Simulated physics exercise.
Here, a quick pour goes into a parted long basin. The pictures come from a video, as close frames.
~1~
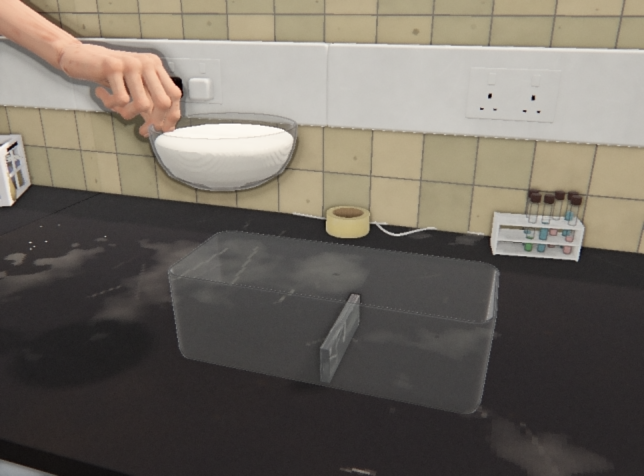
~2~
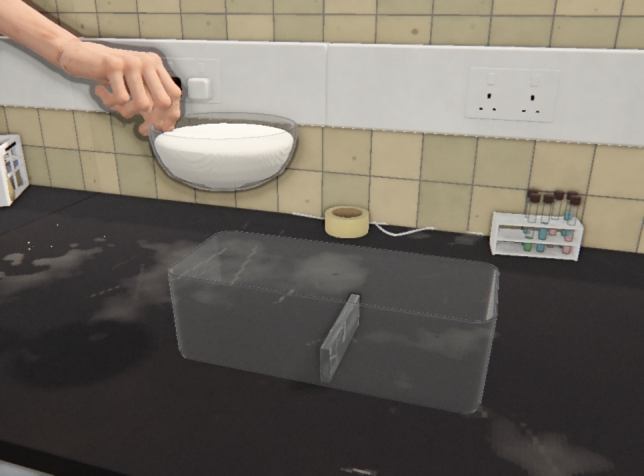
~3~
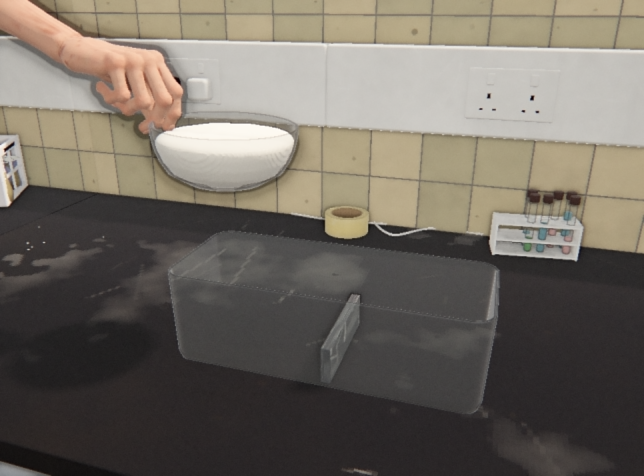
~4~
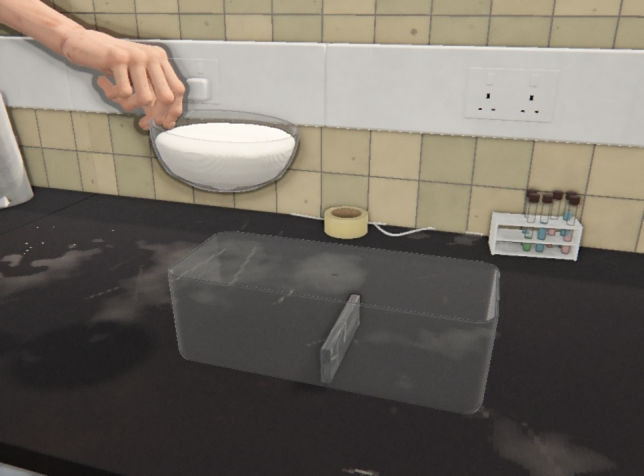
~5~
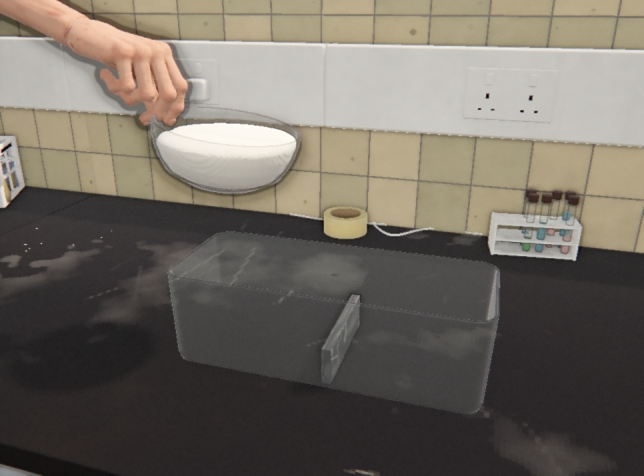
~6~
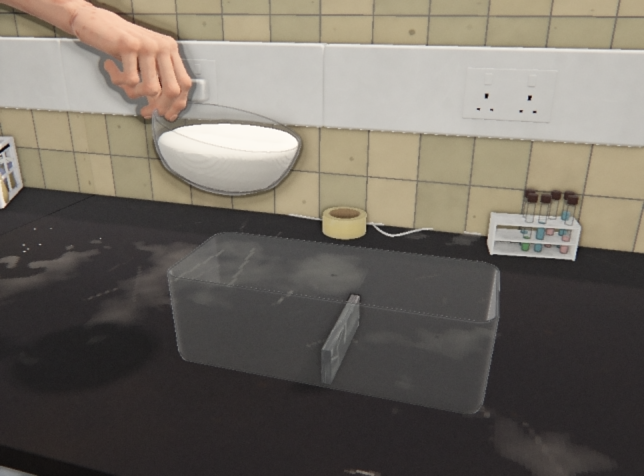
A hand held a clear bowl of white stuff above a long see-through basin with a low divider on a dark counter, and slowly tilted the bowl slightly to the right.
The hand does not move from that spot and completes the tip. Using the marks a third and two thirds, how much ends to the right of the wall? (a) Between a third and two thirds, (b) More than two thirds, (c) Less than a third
Option a: Between a third and two thirds.
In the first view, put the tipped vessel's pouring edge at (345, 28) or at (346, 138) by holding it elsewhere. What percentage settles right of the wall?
Roughly 85 in a hundred the first time and 85 in a hundred the second.
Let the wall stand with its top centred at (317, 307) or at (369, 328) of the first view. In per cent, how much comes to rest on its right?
First try close to 70 percent, second try close to 10 percent.
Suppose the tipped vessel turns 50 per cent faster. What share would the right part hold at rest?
Around 35 percent ends up there.
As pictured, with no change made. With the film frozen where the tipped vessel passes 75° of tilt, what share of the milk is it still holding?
Around 25 in a hundred.
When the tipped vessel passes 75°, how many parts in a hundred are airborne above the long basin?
Near 35 parts in a hundred.
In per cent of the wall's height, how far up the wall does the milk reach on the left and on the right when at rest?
It settles around 30 on the left side and around 30 on the right side.
A moment on, the tilt is 75° and 25 per cent is still to pour, 12 is left of the wall and 28 right of it.
Next, the tilt is 114° and 0 per cent is still to pour, 53 is left of the wall and 45 right of it.
Then the tilt is 121° and 0 per cent is still to pour, 53 is left of the wall and 46 right of it.
Later the tilt is 121° and 0 per cent is still to pour, 53 is left of the wall and 46 right of it.
In the end 53 per cent lies left of the wall, 46 right of it and 1 outside.
